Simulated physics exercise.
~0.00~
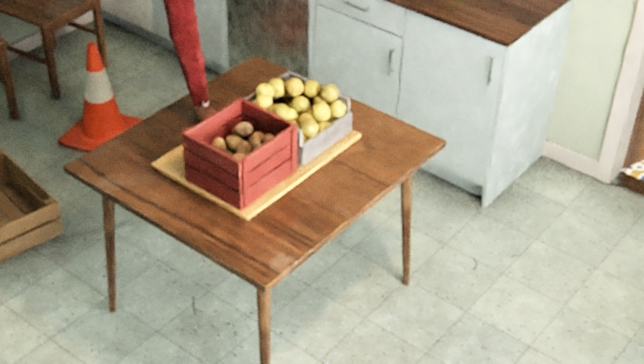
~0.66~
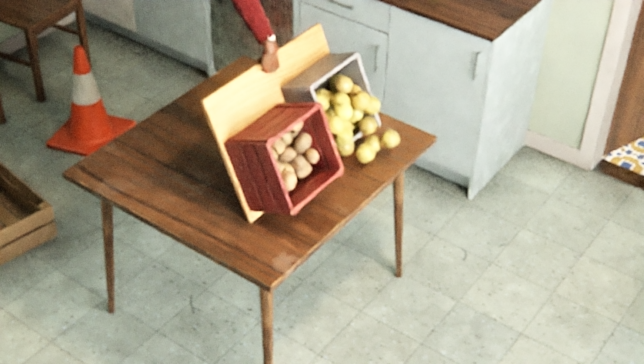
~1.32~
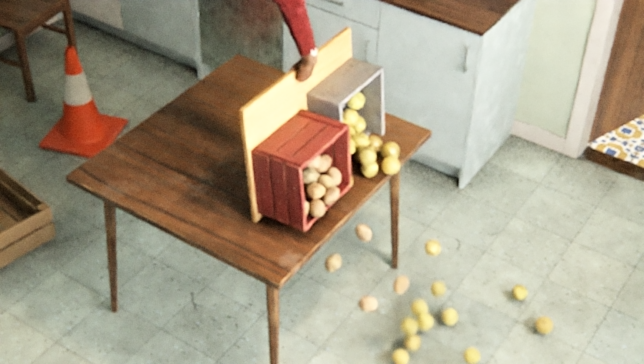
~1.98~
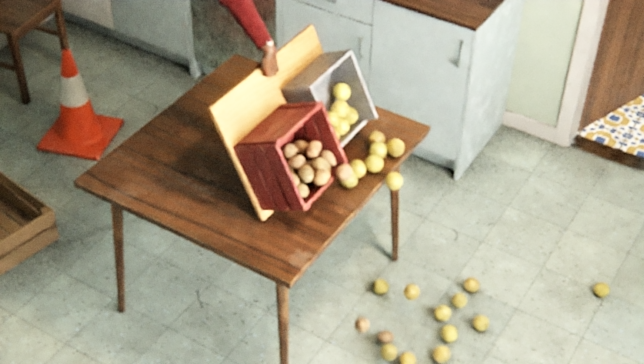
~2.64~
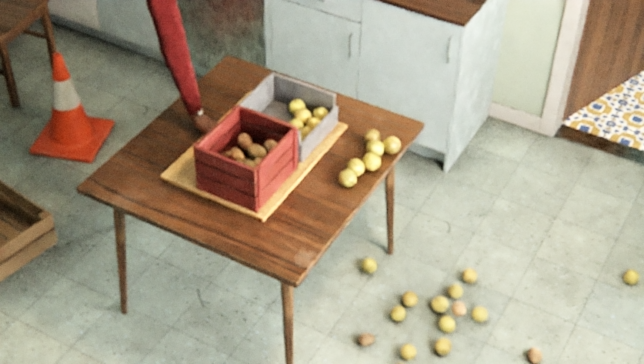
Board with two tubs tipping steeply right on a table, spilling many yellow apples and some potatoes, then being lowered flat again.
